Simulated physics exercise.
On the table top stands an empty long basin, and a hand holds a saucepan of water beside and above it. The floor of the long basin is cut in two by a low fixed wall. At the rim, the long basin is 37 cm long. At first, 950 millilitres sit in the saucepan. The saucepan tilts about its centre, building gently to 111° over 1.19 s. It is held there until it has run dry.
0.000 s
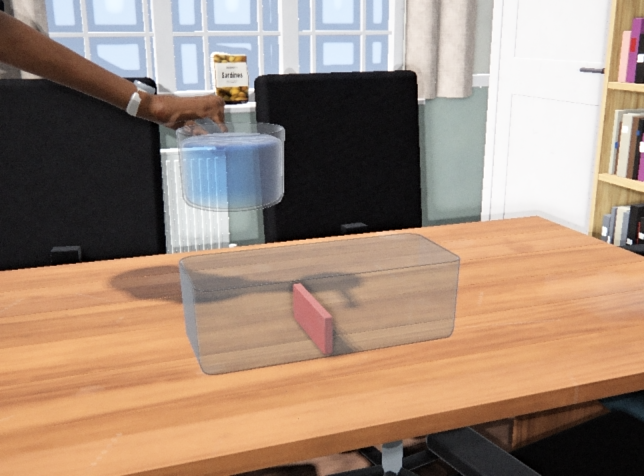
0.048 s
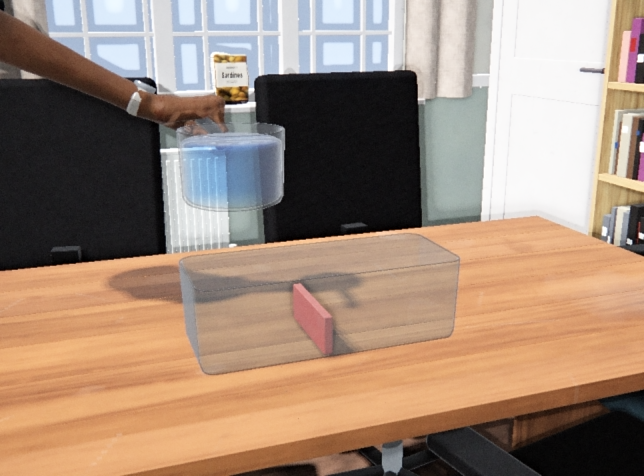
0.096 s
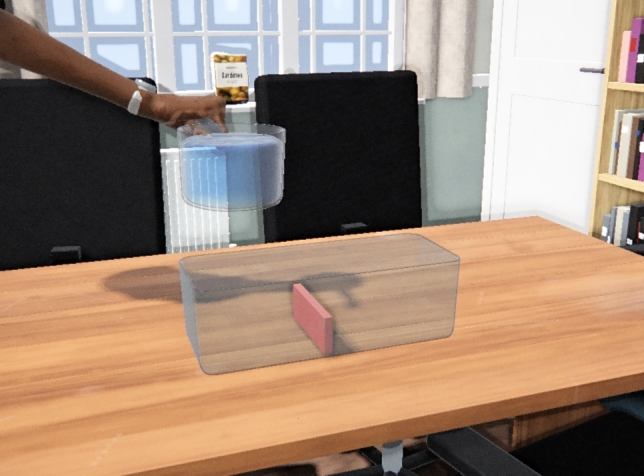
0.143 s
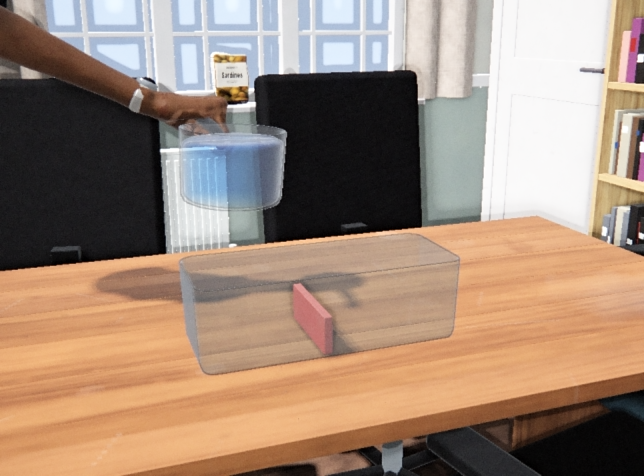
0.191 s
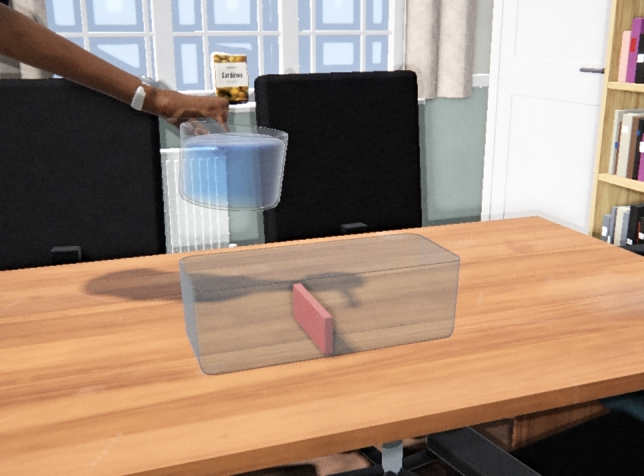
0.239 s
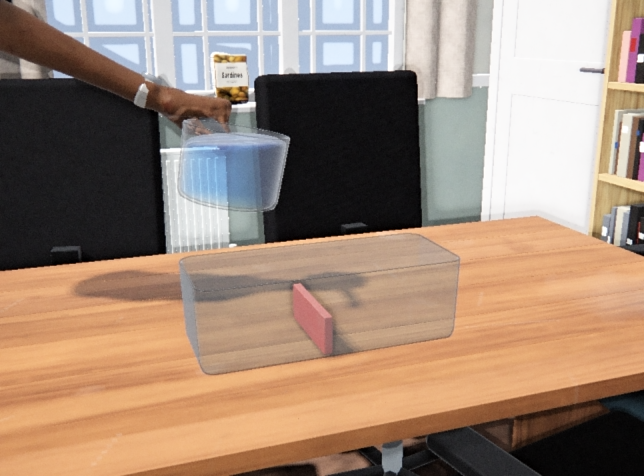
A hand holds a saucepan of water above an empty clear basin and tilts it slightly rightward.
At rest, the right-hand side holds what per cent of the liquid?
It holds some 79 in every hundred.
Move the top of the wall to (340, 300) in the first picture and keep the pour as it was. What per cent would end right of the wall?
With the wall placed like that, close to 45 per cent.
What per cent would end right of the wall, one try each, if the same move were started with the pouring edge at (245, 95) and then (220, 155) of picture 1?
Try 1: Approx. 55 %; try 2: Approx. 5 %.
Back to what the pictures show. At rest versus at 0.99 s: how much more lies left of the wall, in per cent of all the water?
16 %.
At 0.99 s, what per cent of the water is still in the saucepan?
I'd estimate some 12 per cent.
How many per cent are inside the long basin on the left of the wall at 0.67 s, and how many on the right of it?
1 on the left, 9 on the right, roughly.
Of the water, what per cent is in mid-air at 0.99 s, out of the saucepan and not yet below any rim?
Estimate: About 12 in a hundred.
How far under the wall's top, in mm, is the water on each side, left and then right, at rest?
It's around 46 mm on the left side and around 26 mm on the right side.
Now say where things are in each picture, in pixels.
In the first frame, it leans 0°; its right rim is at (281, 128); the water meets the walls at (180, 143) and (278, 138); the long basin's rim runs from (186, 276) to (439, 247); the wall's top is at (312, 301).
In the second frame, it leans 0°; its right rim is at (281, 129); the water meets the walls at (180, 143) and (279, 138).
In the third frame, it leans 2°; its right rim is at (282, 130); the water meets the walls at (181, 143) and (279, 138).
In the fourth frame, it leans 4°; its right rim is at (283, 132); the water meets the walls at (181, 143) and (280, 138).
In the fifth frame, it leans 7°; its right rim is at (284, 135); the water meets the walls at (183, 144) and (281, 139).
In the sixth frame, it leans 11°; its right rim is at (286, 138); the water meets the walls at (183, 143) and (282, 139).
By 0.67 s the tilt is 67° and 66 per cent is still to pour, 1 is left of the wall and 9 right of it.
By 0.99 s the tilt is 104° and 13 per cent is still to pour, 4 is left of the wall and 71 right of it.
By 1.33 s the tilt is 111° and 0 per cent is still to pour, 19 is left of the wall and 80 right of it.
By 1.69 s the tilt is 111° and 0 per cent is still to pour, 20 is left of the wall and 79 right of it.
At rest 20 per cent lies left of the wall, 79 right of it and 1 outside.
